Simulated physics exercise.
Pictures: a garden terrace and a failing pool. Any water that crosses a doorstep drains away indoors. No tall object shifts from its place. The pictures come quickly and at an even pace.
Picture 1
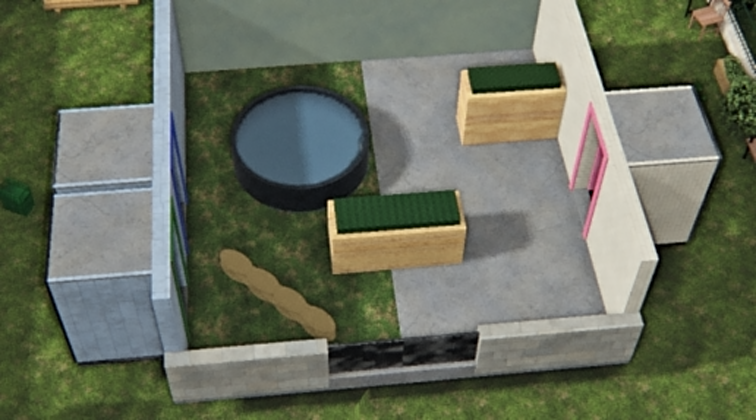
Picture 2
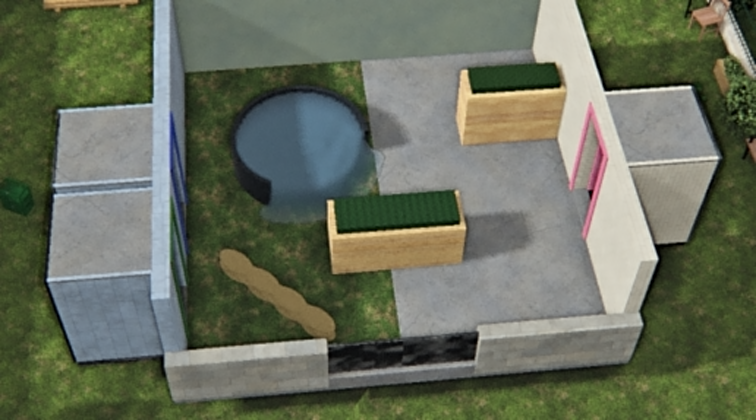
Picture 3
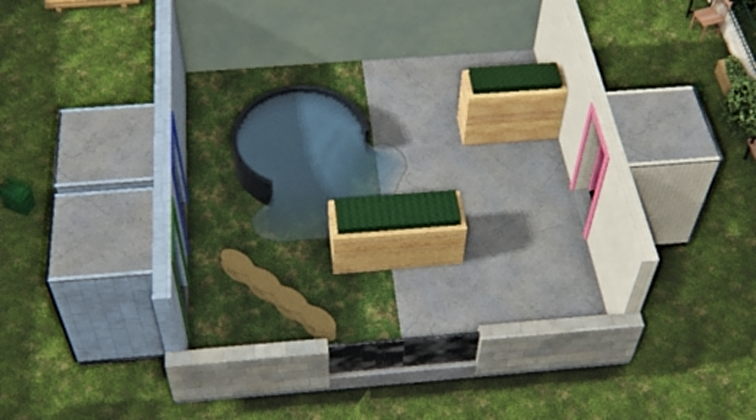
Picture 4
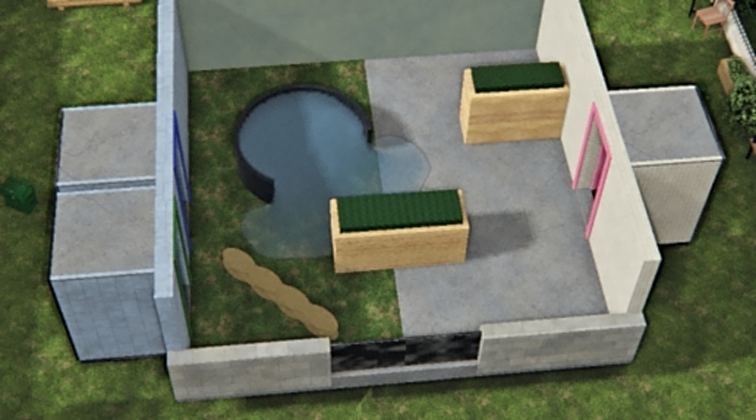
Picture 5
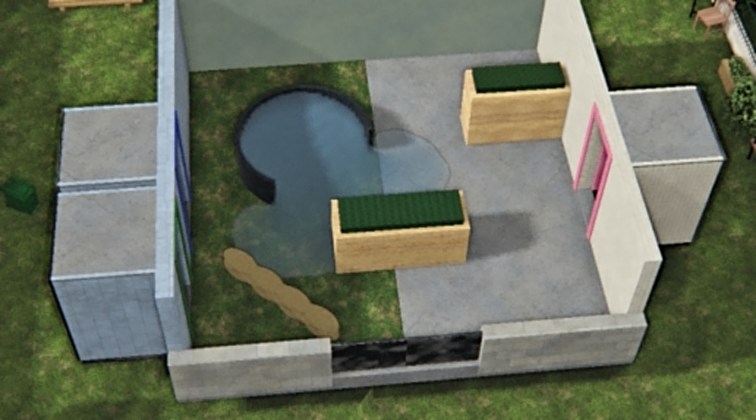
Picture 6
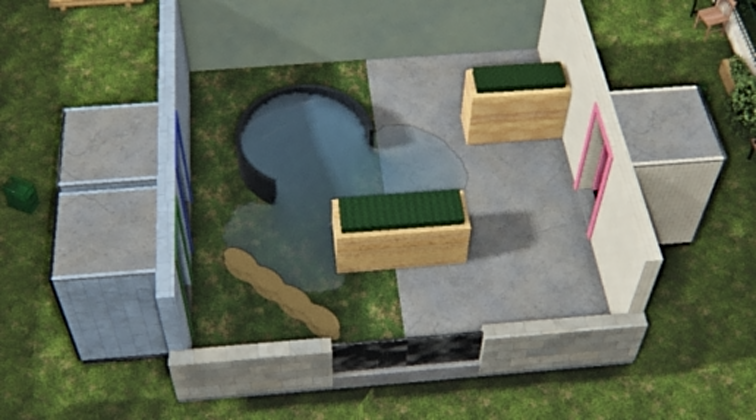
In the video, a round dark-walled pool on a walled terrace loses the front part of its wall, and water pours out, spreading across the grass toward the wavy brown strip and over the grey paving behind a wooden planter.
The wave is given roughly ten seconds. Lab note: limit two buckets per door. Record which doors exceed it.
Outcome: I predict the green door will remain at two buckets or below, I predict the pink door will overshoot two buckets, I predict the blue door will remain at two buckets or below.
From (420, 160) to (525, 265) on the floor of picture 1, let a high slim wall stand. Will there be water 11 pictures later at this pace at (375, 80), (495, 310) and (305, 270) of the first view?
Untouched; submerged; submerged.
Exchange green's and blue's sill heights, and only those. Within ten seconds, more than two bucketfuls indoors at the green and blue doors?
In that case the green door remains below the line and the blue door crosses the line.
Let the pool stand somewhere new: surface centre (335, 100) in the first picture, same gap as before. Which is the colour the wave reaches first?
I'd pick the door marked pink.
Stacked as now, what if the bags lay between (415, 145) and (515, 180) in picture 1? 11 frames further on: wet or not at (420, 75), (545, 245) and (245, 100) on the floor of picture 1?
In the order asked: Untouched, swamped, untouched.
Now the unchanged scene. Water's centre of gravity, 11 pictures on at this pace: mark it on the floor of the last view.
Roughly (365, 201).
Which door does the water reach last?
Answer: The door marked green.
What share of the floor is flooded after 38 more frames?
That works out at 80 %.
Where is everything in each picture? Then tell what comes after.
In the first picture, still water in the round tank at (300, 139).
In the second picture, water pours out at (337, 192) and has run to (264, 210).
In the third picture, the front is at (263, 233), out from the gap at (338, 194).
In the fourth picture, the front is at (416, 150), out from the gap at (341, 194).
In the fifth picture, water pours out at (341, 195) and has run to (249, 258).
In the sixth picture, water pours out at (342, 195) and has run to (459, 163).
A moment on, water covers 25 % of the floor; the green door not reached, the pink door not reached, the blue door not reached.
Next, water covers 40 % of the floor; the green door not reached, the pink door under two buckets in, the blue door wet at the sill, nothing in.
Then, water covers 60 % of the floor; the green door wet at the sill, nothing in, the pink door far over two buckets in, the blue door wet at the sill, nothing in.
Later, water covers 80 % of the floor; the green door wet at the sill, nothing in, the pink door far over two buckets in, the blue door under two buckets in.
In the end, water covers 95 % of the floor; the green door under two buckets in, the pink door far over two buckets in, the blue door under two buckets in.
